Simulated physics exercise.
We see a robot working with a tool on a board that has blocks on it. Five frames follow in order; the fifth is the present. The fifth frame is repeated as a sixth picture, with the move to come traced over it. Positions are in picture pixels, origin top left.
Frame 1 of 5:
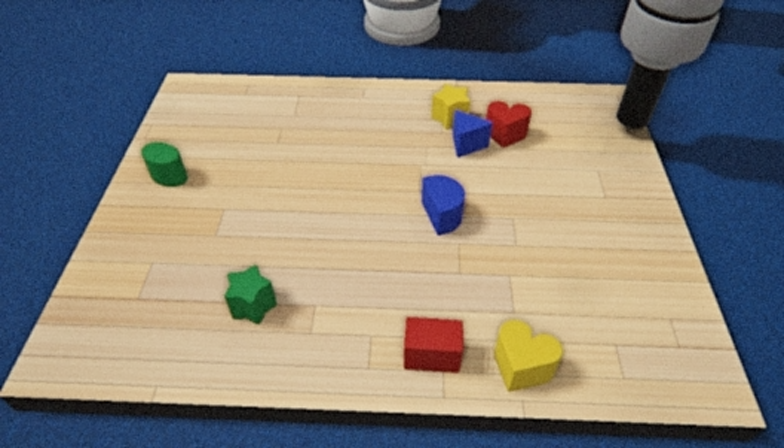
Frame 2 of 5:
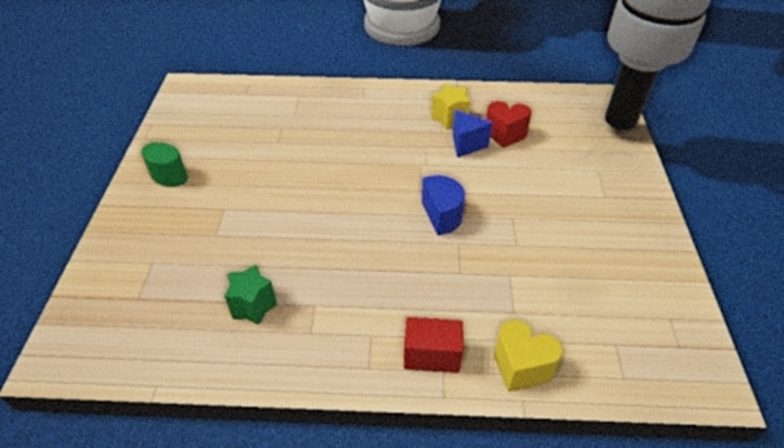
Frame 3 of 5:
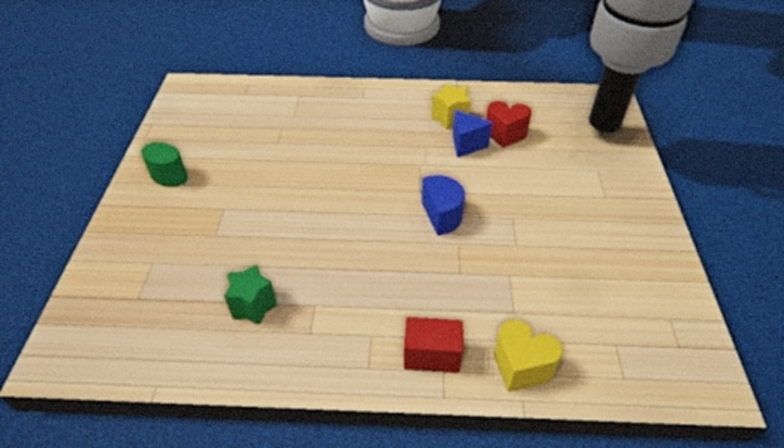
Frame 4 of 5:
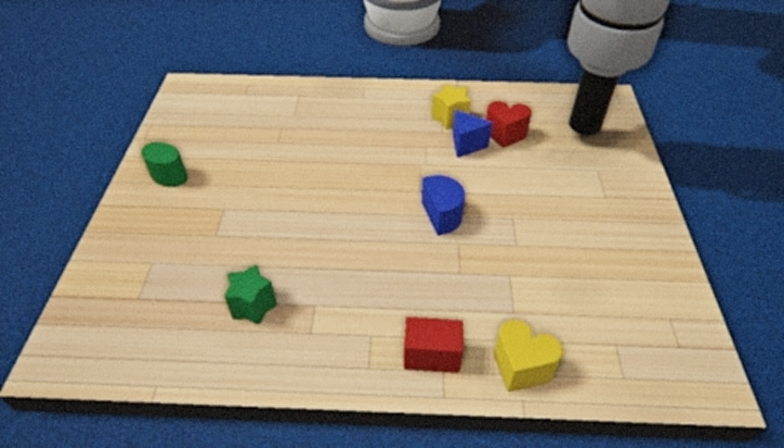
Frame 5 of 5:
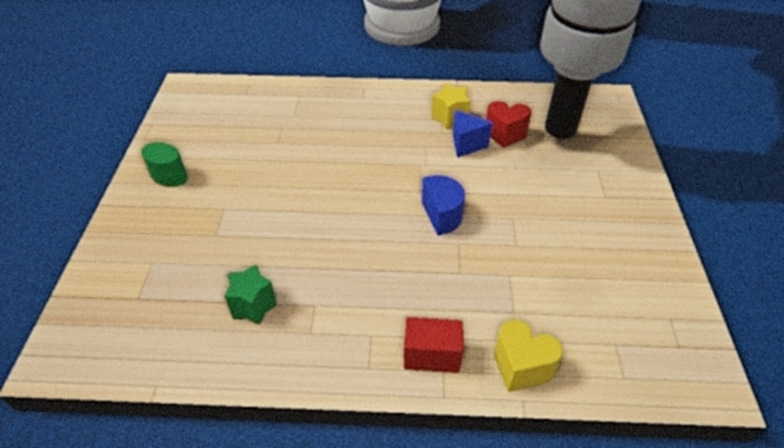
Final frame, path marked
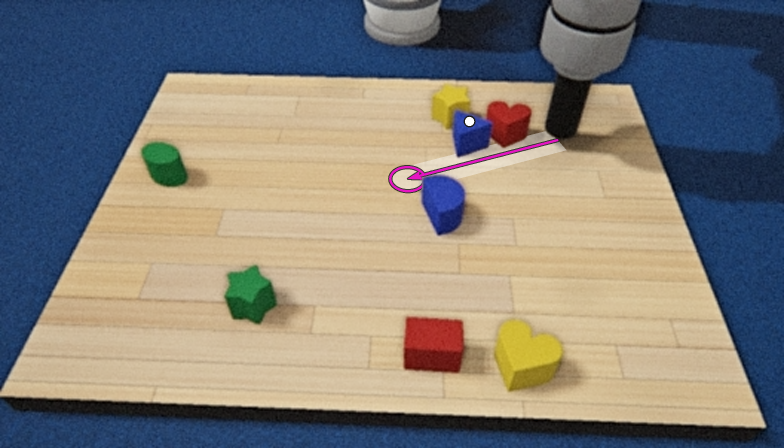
A robot arm with a dark, rod-like tool stands at the upper right of a pale wooden board on a blue surface, seen from above at an angle. A yellow star, blue triangle and red heart cluster near the top, a blue half-round block below, green pieces left, and a red block and yellow heart at the bottom. The tool slides left toward the red heart, while the blocks and view stay still.
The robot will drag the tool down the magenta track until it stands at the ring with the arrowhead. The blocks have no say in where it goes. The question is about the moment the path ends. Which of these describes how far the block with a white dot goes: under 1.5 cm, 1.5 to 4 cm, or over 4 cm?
Verdict: Less than 1.5 cm.
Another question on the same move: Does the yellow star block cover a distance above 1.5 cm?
No, I don't think so.
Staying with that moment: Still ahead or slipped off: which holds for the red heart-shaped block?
Looking at the end of the path, the red heart-shaped block has slipped free of the tool.
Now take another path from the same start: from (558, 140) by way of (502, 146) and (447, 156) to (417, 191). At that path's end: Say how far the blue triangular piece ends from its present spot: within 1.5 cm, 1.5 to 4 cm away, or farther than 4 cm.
Movement: Over 4 cm.
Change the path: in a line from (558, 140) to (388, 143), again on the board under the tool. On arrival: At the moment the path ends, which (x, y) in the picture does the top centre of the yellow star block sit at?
The centre of its top will be at (420, 83).
The line goes from (558, 140) directly to (408, 179); the dot is on the blue triangular piece.
On the path given first. One third of the way, tool at (511, 143); red heart-shaped block at (498, 109).
Two thirds of the way, tool at (460, 156); blue triangular piece at (461, 120); red heart-shaped block at (497, 109).
At the end, tool at (408, 169); blue half-round block unmoved; yellow star block unmoved; blue triangular piece at (461, 120); red heart-shaped block at (497, 109).
